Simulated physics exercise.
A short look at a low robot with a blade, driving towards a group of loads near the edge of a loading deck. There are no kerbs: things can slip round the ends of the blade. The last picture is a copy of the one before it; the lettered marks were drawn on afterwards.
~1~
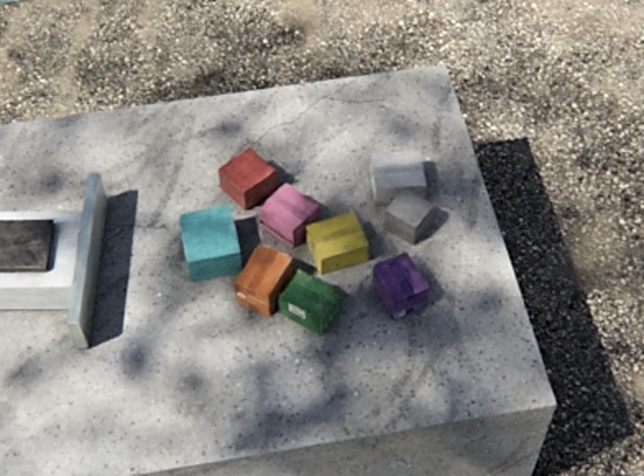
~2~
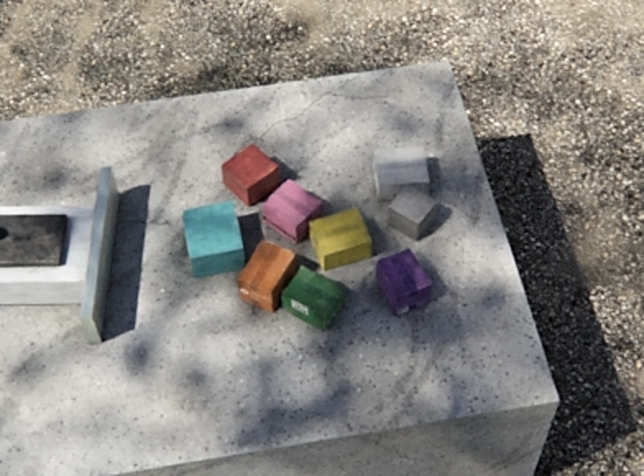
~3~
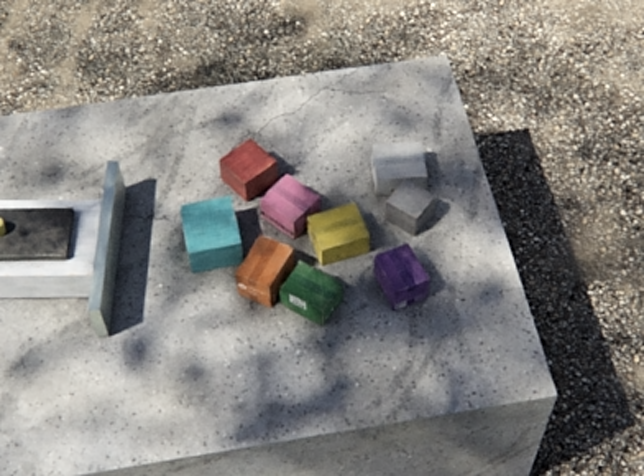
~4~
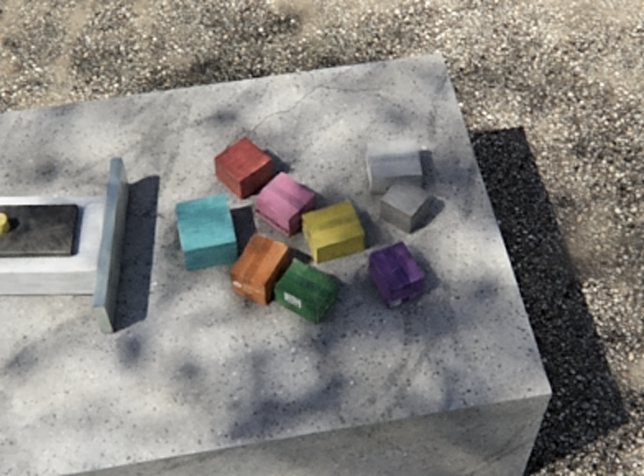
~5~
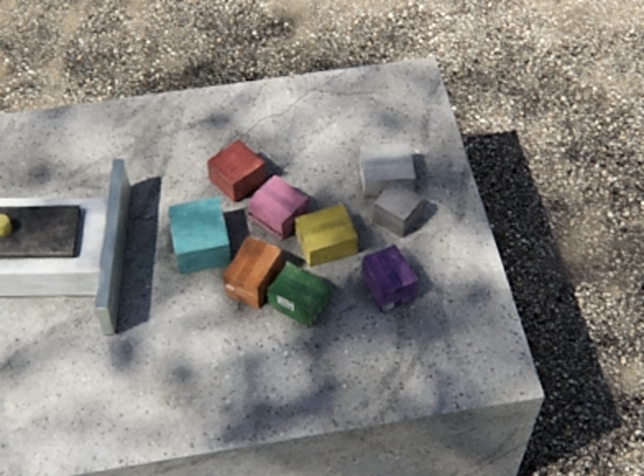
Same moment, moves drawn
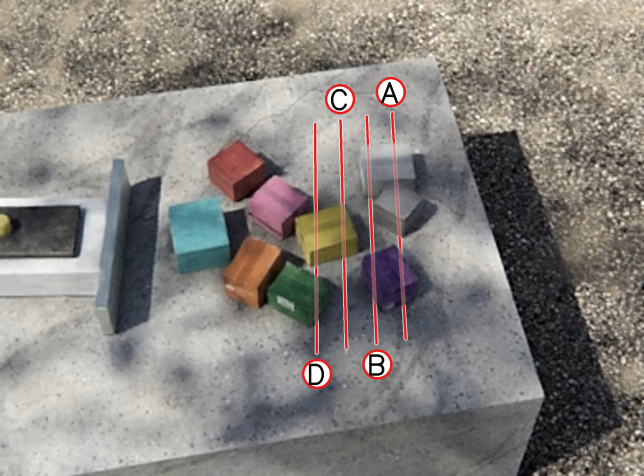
Low robot with an upright blade creeping rightwards across a grey slab towards a cluster of motionless coloured boxes, without touching them.
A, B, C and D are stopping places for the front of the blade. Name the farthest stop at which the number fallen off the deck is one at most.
A.
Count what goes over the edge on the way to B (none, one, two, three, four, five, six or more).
In all, none.
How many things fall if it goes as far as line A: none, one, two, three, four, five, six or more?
By then, one.
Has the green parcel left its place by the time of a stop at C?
Yes.
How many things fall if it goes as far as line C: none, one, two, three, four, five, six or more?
The count is none.
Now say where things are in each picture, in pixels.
Pink box (290, 215); red crate (248, 179); white box (398, 178), in the first frame.
Robot (27, 239); green parcel (314, 299), in the second frame.
Robot (35, 233); turquoise crate (211, 234), in the third frame.
Robot (39, 229); orange box (261, 269), in the fourth frame.
Robot (41, 231); pink box (279, 208); red crate (237, 171); white box (387, 171), in the fifth frame.
On the marked copy, A at (398, 218); B at (371, 222); C at (343, 226); D at (316, 230).
With A. Early on, robot (145, 216); green parcel (308, 303); red crate (254, 172).
Further on, robot (249, 201); grey crate (431, 203); white box (412, 154).
At the end, robot (328, 189); grey crate over the edge; white box (451, 130); one fallen.
As for the rest, B is within the limit but short; C is within the limit but short; D is within the limit but short.
